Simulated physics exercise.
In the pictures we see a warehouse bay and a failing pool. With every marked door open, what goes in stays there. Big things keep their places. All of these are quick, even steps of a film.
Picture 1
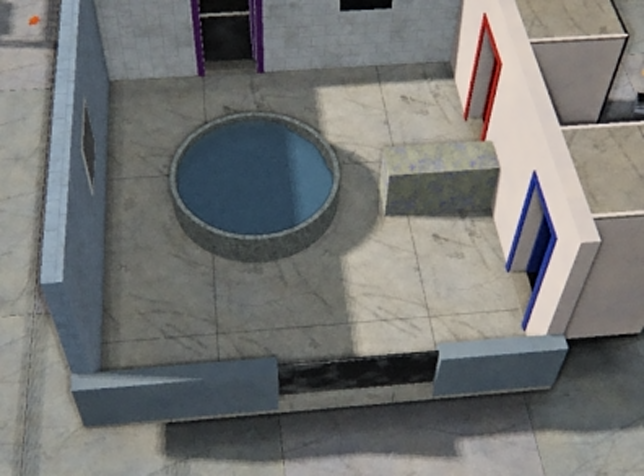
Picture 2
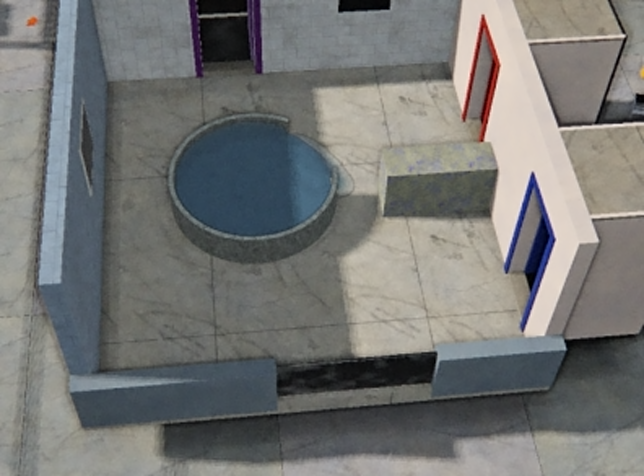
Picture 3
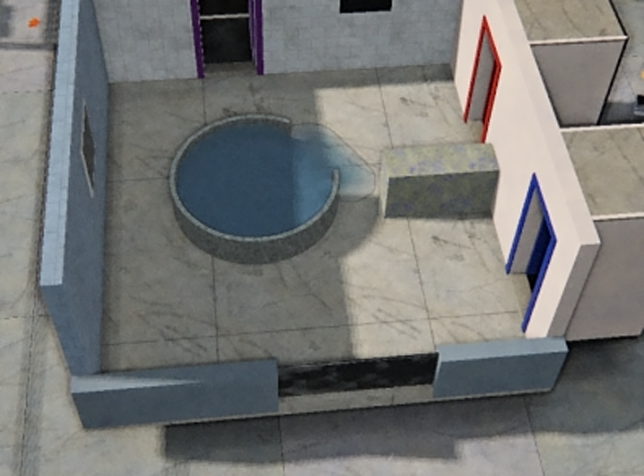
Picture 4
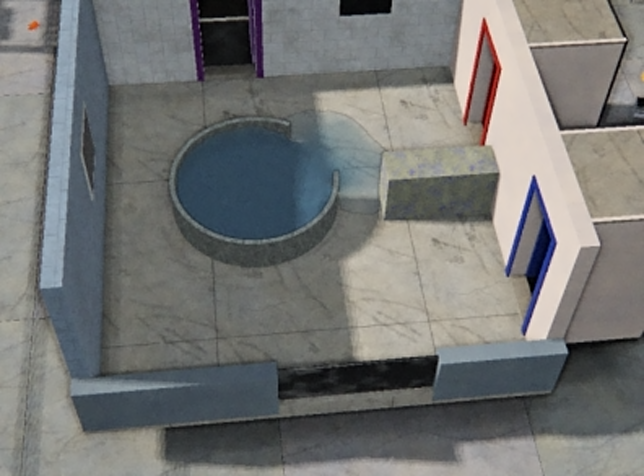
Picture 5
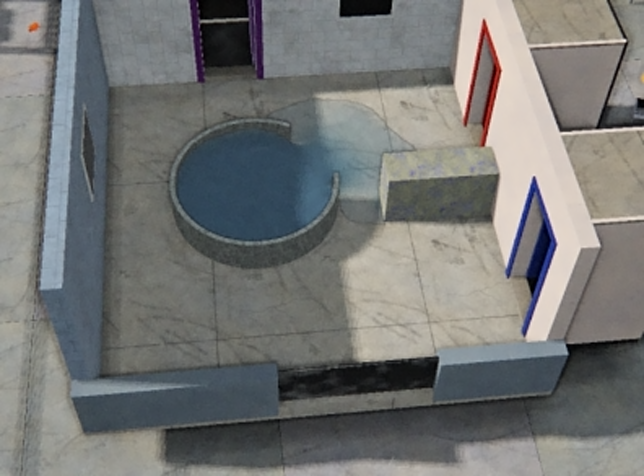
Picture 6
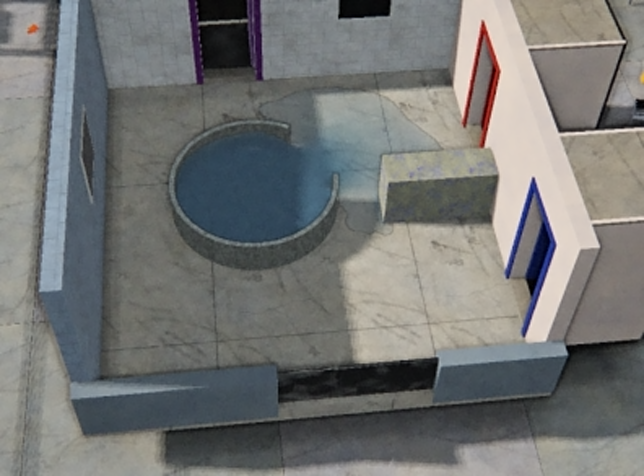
Water pours through a gap that opens in the upper right rim of a round, stone-walled pool, spreading thinly across the pale floor to the right, reaching a mottled grey block and fanning out behind it toward the red-framed doorway. The pool stands left of centre in a walled bay seen from high above, with purple-, red- and blue-framed doorways around it. The camera and everything else stay still.
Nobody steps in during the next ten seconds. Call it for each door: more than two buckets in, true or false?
Purple door false, blue door false, red door true.
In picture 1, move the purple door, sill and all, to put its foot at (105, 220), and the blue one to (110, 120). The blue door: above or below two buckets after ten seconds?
Well, the blue one spills past the mark, I reckon.
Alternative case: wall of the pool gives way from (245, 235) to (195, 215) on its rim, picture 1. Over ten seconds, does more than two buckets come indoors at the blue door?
I reckon the blue door crosses the line.
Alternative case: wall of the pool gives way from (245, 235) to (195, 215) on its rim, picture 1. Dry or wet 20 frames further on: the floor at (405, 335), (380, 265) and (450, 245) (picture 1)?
Submerged, bone-dry, bone-dry.
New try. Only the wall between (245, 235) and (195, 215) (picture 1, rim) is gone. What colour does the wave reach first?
I'd go with the one in blue.
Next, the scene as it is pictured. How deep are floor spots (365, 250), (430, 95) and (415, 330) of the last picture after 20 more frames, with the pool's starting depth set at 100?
The three come to some 2, 45 and 0 per cent respectively.
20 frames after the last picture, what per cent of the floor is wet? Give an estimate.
Roughly 30 %.
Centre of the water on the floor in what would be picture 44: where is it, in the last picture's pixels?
I'd point to (323, 154).
A moment on, water covers 25 % of the floor; the purple door not reached, the blue door not reached, the red door wet at the sill, nothing in.
Next, water covers 25 % of the floor; the purple door not reached, the blue door not reached, the red door over two buckets in.
Then, water covers 30 % of the floor; the purple door wet at the sill, nothing in, the blue door wet at the sill, nothing in, the red door far over two buckets in.
Later, water covers 50 % of the floor; the purple door wet at the sill, nothing in, the blue door wet at the sill, nothing in, the red door far over two buckets in.
In the end, water covers 85 % of the floor; the purple door wet at the sill, nothing in, the blue door wet at the sill, nothing in, the red door far over two buckets in.
